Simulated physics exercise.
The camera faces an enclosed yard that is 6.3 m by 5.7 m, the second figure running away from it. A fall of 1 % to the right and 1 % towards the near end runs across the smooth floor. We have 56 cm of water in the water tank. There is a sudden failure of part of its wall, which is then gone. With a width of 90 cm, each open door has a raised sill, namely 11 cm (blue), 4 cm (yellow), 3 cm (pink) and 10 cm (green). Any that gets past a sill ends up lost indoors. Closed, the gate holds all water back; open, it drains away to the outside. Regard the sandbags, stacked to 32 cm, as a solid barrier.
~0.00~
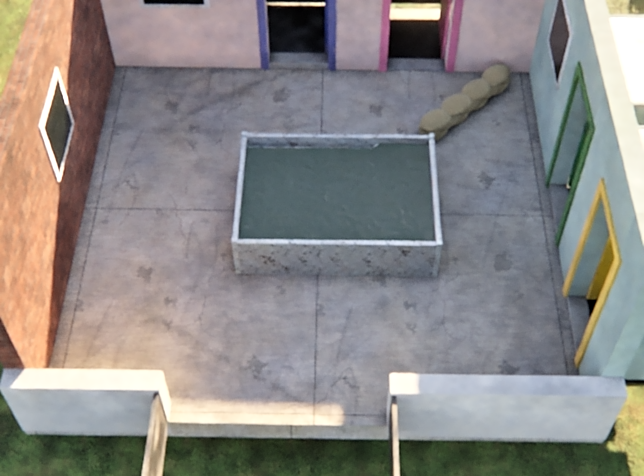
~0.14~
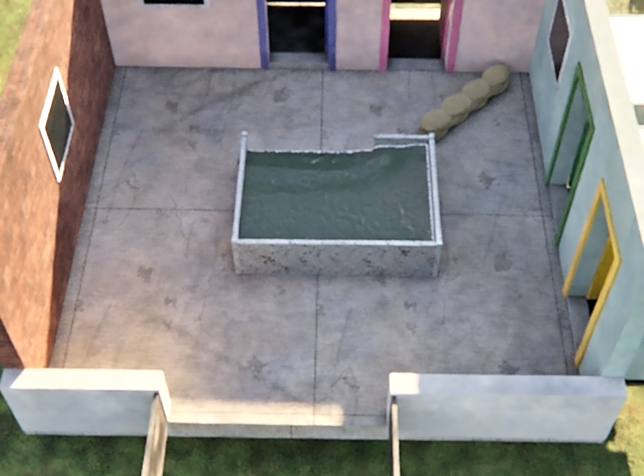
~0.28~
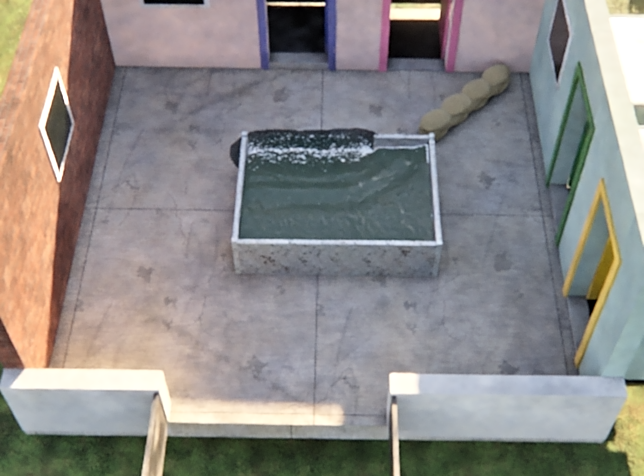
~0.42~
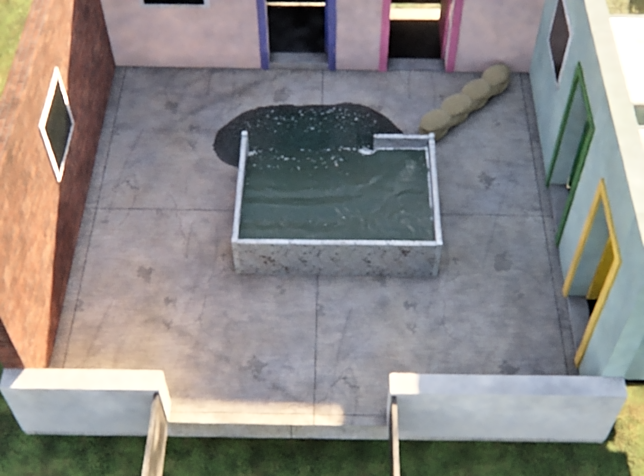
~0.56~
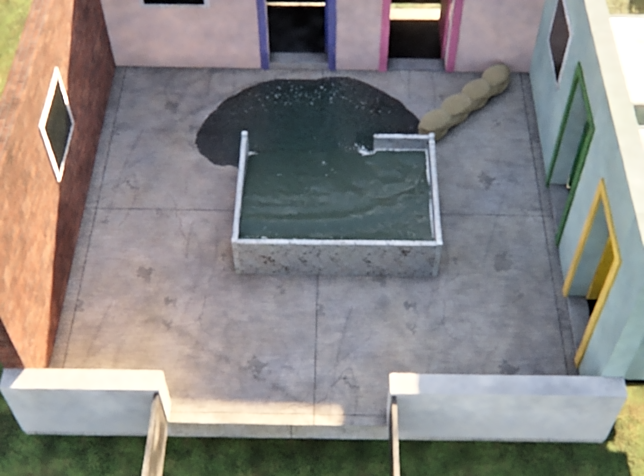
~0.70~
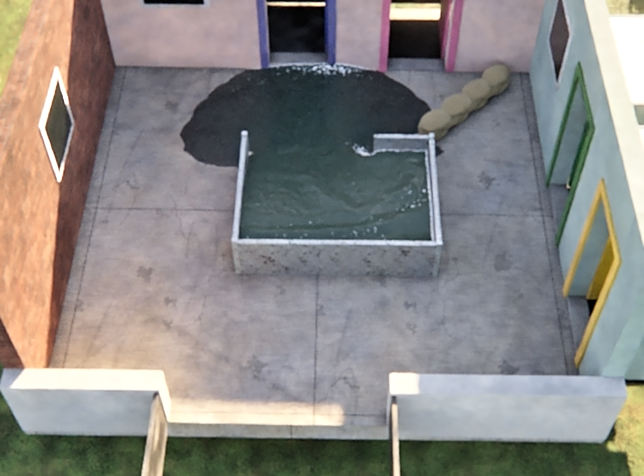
Dark water in a raised rectangular tank dipped at the back, then poured out through a gap in the far wall and spread in a widening pool across the grey yard to the pink back wall.
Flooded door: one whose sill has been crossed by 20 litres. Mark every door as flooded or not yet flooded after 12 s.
After that time, blue door: Flooded; yellow door: Not yet flooded; pink door: Flooded; green door: Not yet flooded.
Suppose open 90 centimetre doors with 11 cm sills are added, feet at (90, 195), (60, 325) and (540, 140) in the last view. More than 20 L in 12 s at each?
In turn: Below, below, under.
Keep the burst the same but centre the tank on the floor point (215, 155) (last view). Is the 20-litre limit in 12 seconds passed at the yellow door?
After that, the yellow door ends up outside the limit.
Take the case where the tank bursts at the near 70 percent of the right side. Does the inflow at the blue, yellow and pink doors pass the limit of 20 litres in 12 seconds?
Then blue does not exceed it, yellow exceeds it, pink does not exceed it.
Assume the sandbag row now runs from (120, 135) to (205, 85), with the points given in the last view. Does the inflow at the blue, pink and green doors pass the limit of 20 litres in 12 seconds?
Moved that way: Blue breaches it, pink breaches it, green holds.
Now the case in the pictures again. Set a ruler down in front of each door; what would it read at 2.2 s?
Centimetres: Blue 31 / yellow 0 / pink 11 / green 0.
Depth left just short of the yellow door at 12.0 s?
It averages close to 2.5 centimetres.
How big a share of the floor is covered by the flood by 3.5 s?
About 35 per cent.
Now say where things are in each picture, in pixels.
The first frame shows the water tank at (337, 191) is whole and still, 56 cm deep.
In the second frame, the front is at a hidden place, 0.9 m from the gap on the water tank's far side; 0.3 m2 of floor is under water; 56 cm left at the back of the water tank.
In the third frame, the front is at (239, 148), 1.1 m from the gap on the water tank's far side; 1.2 m2 of floor is under water; 56 cm left at the back of the water tank.
In the fourth frame, water pours out on the water tank's far side and has run 1.4 m, to (382, 120); typically 8 cm deep outside, 56 cm at the water tank's back.
In the fifth frame, the front is at (353, 82), 1.8 m from the gap on the water tank's far side; 4.0 m2 of floor is under water; 52 cm left at the back of the water tank.
In the sixth frame, water pours out on the water tank's far side and has run 2.2 m, to (373, 72); typically 6 cm deep outside, 46 cm at the water tank's back.
After 1.4 s water covers 25 % of the floor and is deepest (34 cm) near (329, 74); blue door 33 cm at the sill, 86 L in, yellow door not reached, pink door 13 cm at the sill, 9 L in, green door not reached.
After 2.2 s water covers 25 % of the floor and is deepest (34 cm) near (116, 70); blue door 31 cm at the sill, 206 L in, yellow door not reached, pink door 11 cm at the sill, 44 L in, green door not reached.
After 3.5 s water covers 35 % of the floor and is deepest (22 cm) near (126, 79); blue door 19 cm at the sill, 301 L in, yellow door not reached, pink door 13 cm at the sill, 85 L in, green door not reached.
After 7.0 s water covers 65 % of the floor and is deepest (12 cm) near (392, 163); blue door 7 cm at the sill, 326 L in, yellow door not reached, pink door 10 cm at the sill, 252 L in, green door 4 cm at the sill, 0 L in.
After 12.0 s water covers 85 % of the floor and is deepest (8 cm) near (427, 118); blue door 4 cm at the sill, 326 L in, yellow door 3 cm at the sill, 0 L in, pink door 7 cm at the sill, 313 L in, green door 4 cm at the sill, 0 L in.
